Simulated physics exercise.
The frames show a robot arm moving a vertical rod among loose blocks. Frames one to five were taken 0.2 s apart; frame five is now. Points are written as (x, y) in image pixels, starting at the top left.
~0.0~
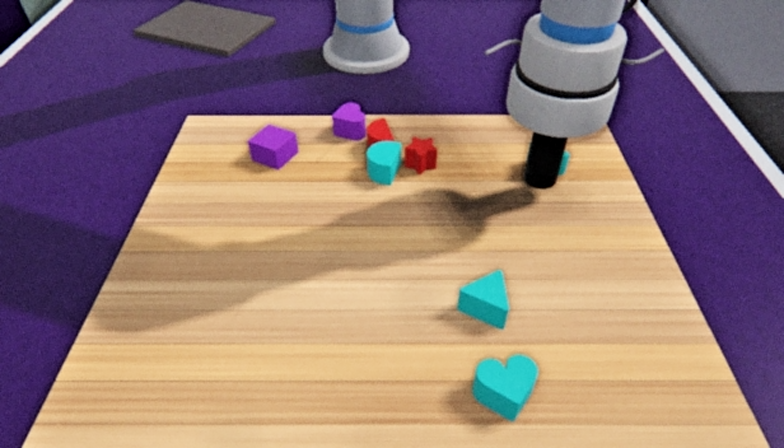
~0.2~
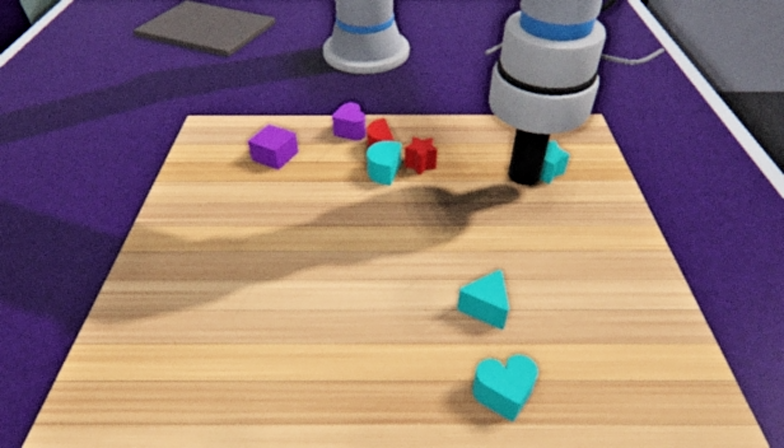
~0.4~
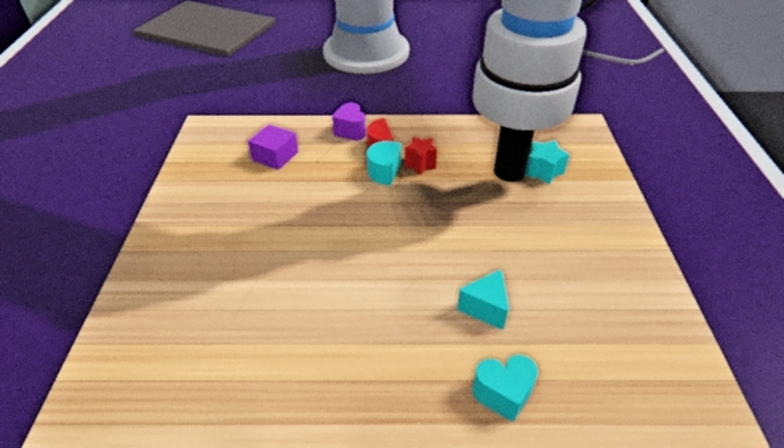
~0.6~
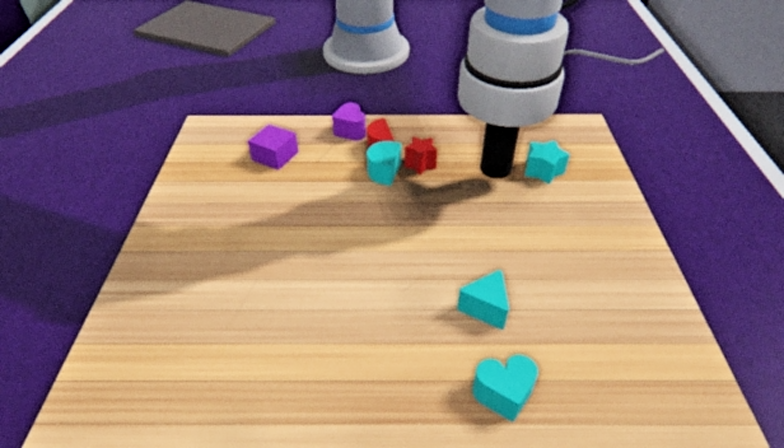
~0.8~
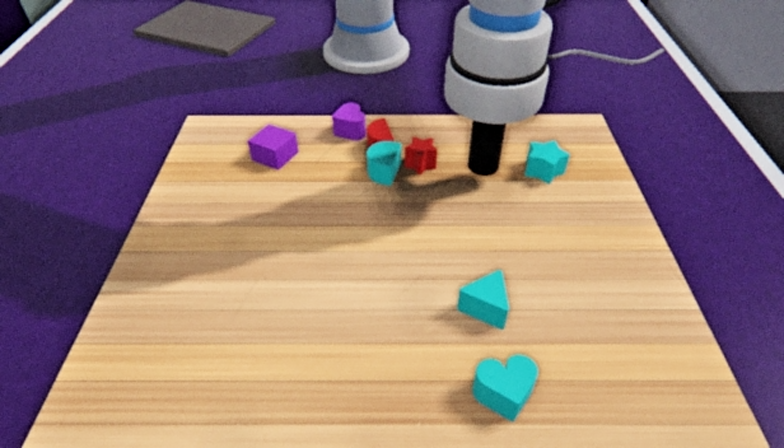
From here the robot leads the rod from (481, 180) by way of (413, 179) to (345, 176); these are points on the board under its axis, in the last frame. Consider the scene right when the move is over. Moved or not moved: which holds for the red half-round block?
Its place stays the same.
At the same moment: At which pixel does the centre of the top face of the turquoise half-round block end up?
Somewhere near (338, 140).
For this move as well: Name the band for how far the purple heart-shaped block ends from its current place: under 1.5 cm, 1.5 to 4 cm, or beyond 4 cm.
The block shifts less than 1.5 cm.
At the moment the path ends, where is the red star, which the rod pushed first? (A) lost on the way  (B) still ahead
My answer is option A.
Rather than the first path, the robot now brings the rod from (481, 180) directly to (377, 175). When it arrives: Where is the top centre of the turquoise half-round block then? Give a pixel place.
Top centre: (353, 146).
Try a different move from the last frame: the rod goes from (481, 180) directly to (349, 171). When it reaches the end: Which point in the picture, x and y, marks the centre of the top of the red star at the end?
At (402, 138).
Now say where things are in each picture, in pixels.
Rod tip at (540, 179); block tops, purple heart-shaped block at (350, 113); red half-round block at (380, 130); turquoise half-round block at (384, 152); red star at (422, 145), in the first frame.
Rod at (524, 176); blocks unchanged, in the second frame.
Rod at (509, 172); blocks unchanged, in the third frame.
Rod at (496, 169); blocks unchanged, in the fourth frame.
Rod at (483, 167); purple heart-shaped block at (350, 113); red half-round block at (380, 130); turquoise half-round block at (384, 152); red star at (422, 145), in the fifth frame.
What follows on the original path. One third of the way, rod at (436, 167); nothing pushed yet.
Two thirds of the way, rod at (389, 165); turquoise half-round block at (367, 148), turned 30° clockwise; red star at (412, 143), turned 45° clockwise.
At the end, rod at (344, 163); purple heart-shaped block in place; red half-round block in place; turquoise half-round block at (338, 140), turned 70° clockwise; red star at (412, 143), turned 45° clockwise.
